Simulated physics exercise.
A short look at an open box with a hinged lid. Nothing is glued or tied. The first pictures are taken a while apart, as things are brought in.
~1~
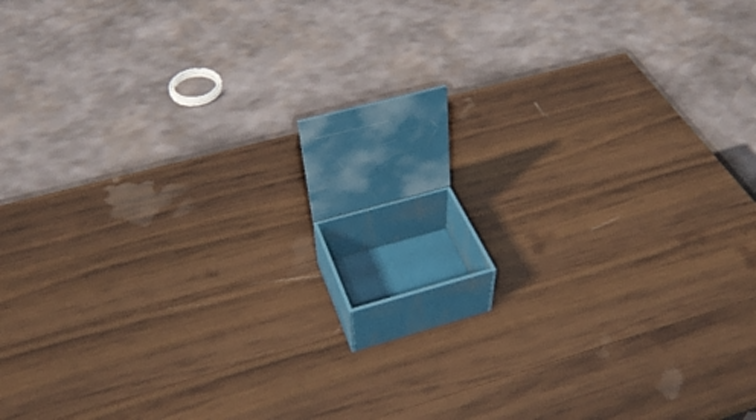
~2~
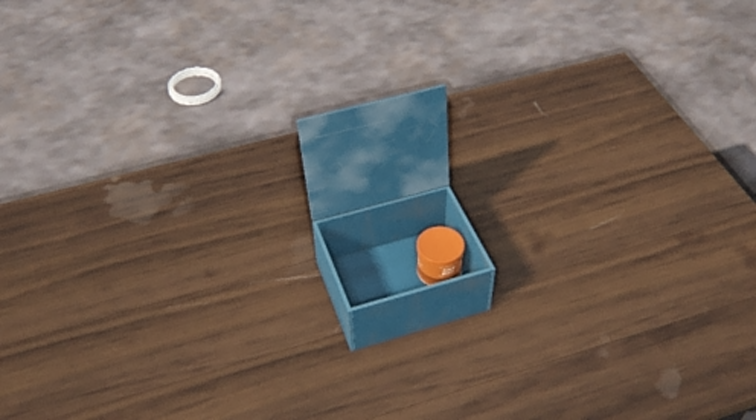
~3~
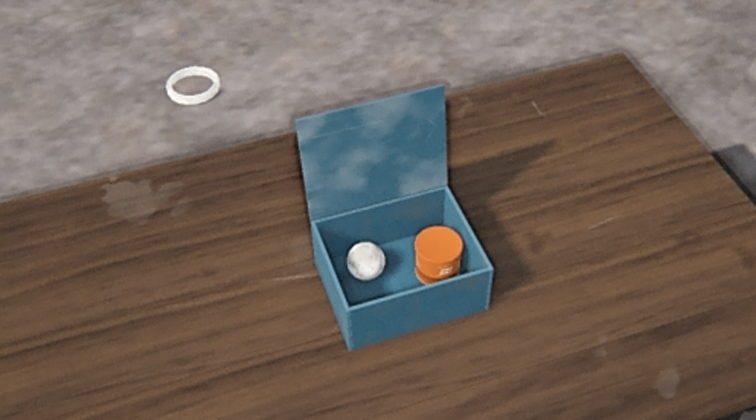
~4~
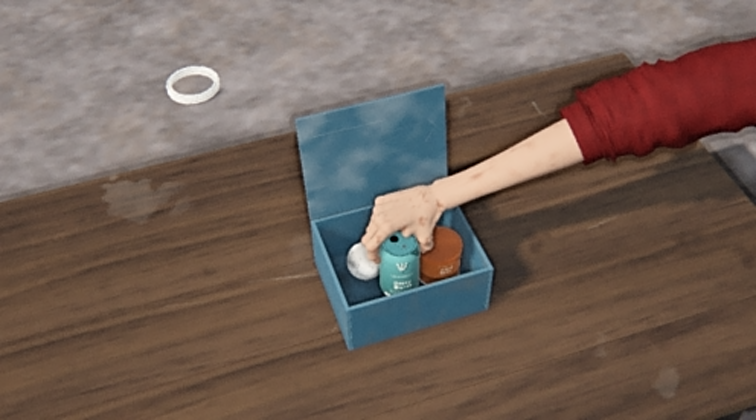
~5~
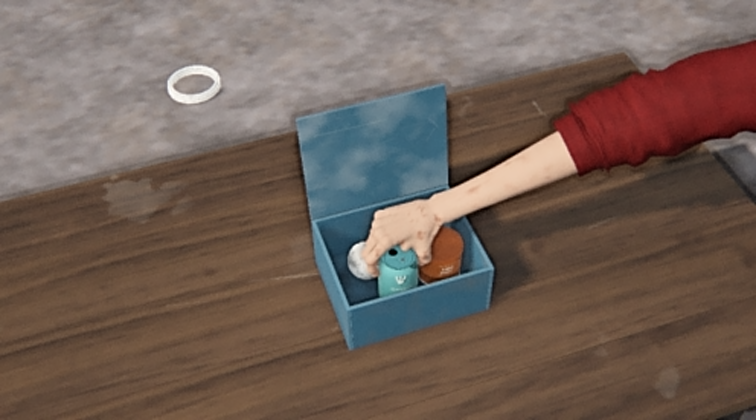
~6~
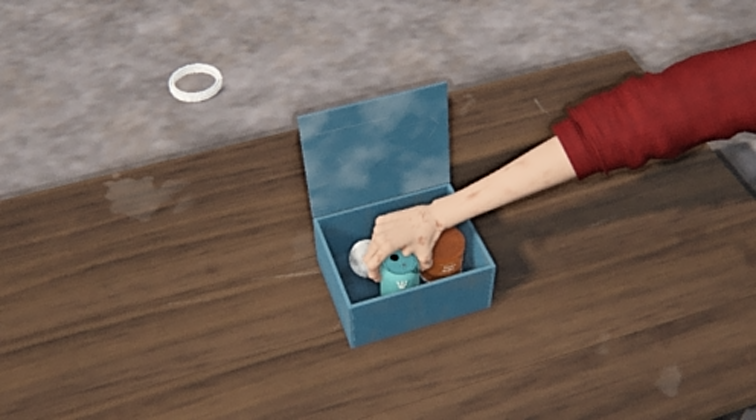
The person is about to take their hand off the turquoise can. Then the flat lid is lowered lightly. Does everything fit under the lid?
Here the lid will not close.
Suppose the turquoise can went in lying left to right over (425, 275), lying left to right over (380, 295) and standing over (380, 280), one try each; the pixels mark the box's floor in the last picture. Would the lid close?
First try: It stays ajar; second try: It shuts flat; third try: It closes.
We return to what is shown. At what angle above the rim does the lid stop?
About 6°.
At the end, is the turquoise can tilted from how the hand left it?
The turquoise can keeps its pose.
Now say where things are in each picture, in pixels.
In the first frame, the last thing is not in view yet.
In the second frame, the last thing is not in view yet.
In the third frame, the last thing is not in view yet; white ball (366, 261).
In the fourth frame, on its way; turquoise can (400, 266).
In the fifth frame, on its way; turquoise can (398, 278).
In the sixth frame, put in, still held; turquoise can (400, 283).
Then, 1.30 s on from there, lid 84° above the rim.
Then, 1.70 s on from there, lid 47° above the rim.
Then, 1.90 s on from there, lid 15° above the rim.
In the end, lid 6° above the rim; all 3 unmoved. At the end, from the last picture's camera, turquoise can near (400, 283).
